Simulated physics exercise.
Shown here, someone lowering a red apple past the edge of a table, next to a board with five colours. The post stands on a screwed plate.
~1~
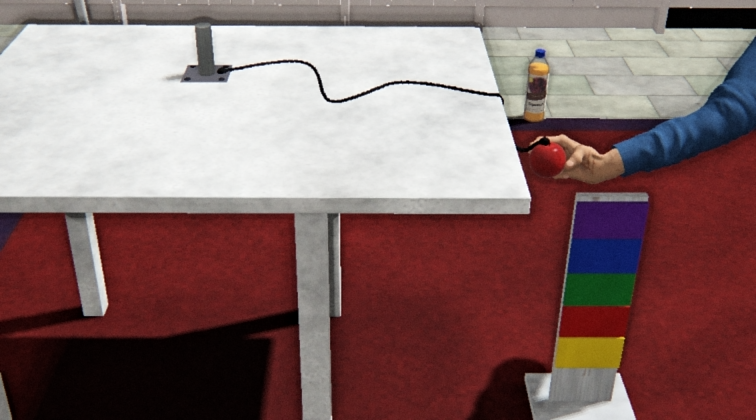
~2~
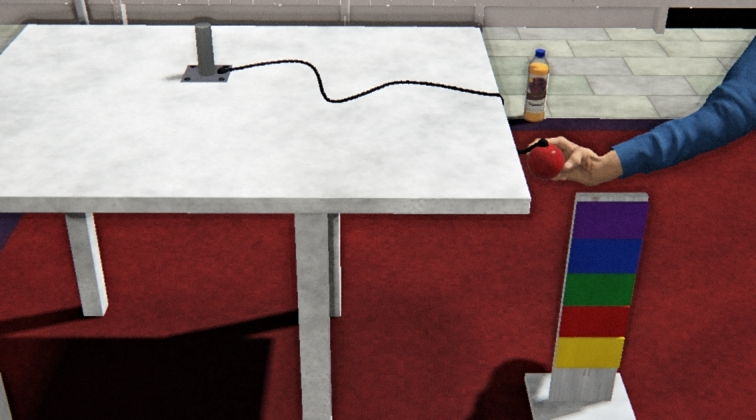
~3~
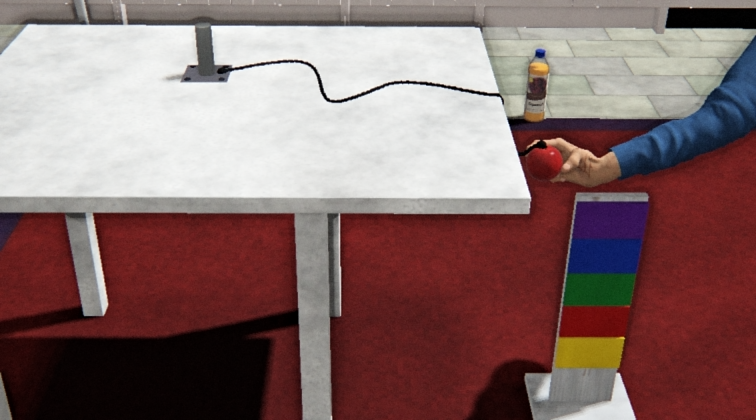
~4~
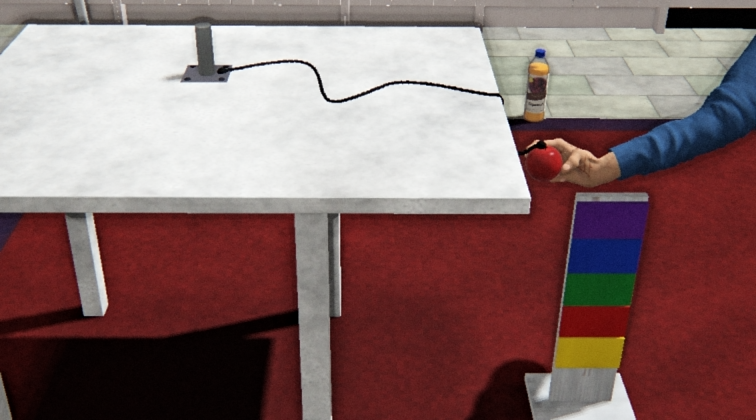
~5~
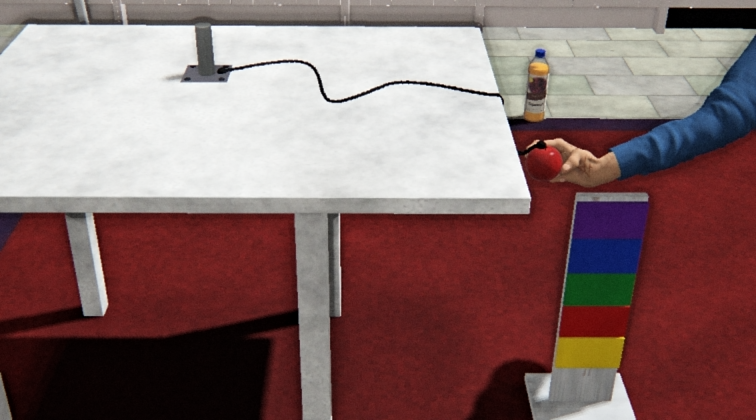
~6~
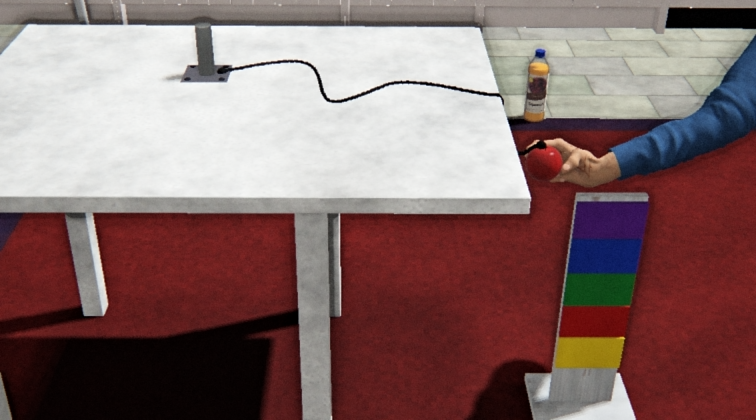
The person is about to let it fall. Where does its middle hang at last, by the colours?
Its centre hangs level with the green band.
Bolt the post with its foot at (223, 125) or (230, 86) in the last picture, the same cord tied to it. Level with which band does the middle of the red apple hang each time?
Taking them in turn: Red; red.
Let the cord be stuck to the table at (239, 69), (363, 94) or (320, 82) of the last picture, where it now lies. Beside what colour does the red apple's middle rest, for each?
Try by try: Green; purple; blue.
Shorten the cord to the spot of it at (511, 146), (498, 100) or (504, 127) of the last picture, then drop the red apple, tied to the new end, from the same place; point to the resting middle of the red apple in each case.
Try by try, around (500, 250), (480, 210) and (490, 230).
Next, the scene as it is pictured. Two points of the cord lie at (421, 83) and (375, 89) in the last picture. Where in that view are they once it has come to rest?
About (499, 115), and the other about (466, 92).
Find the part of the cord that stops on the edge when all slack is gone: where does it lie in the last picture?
It lies at about (401, 83).
Soon after, apple near (474, 267); level with green.
Then, apple near (503, 273); level with green.
At rest, apple near (492, 278); level with green. Its middle rests at the green band.
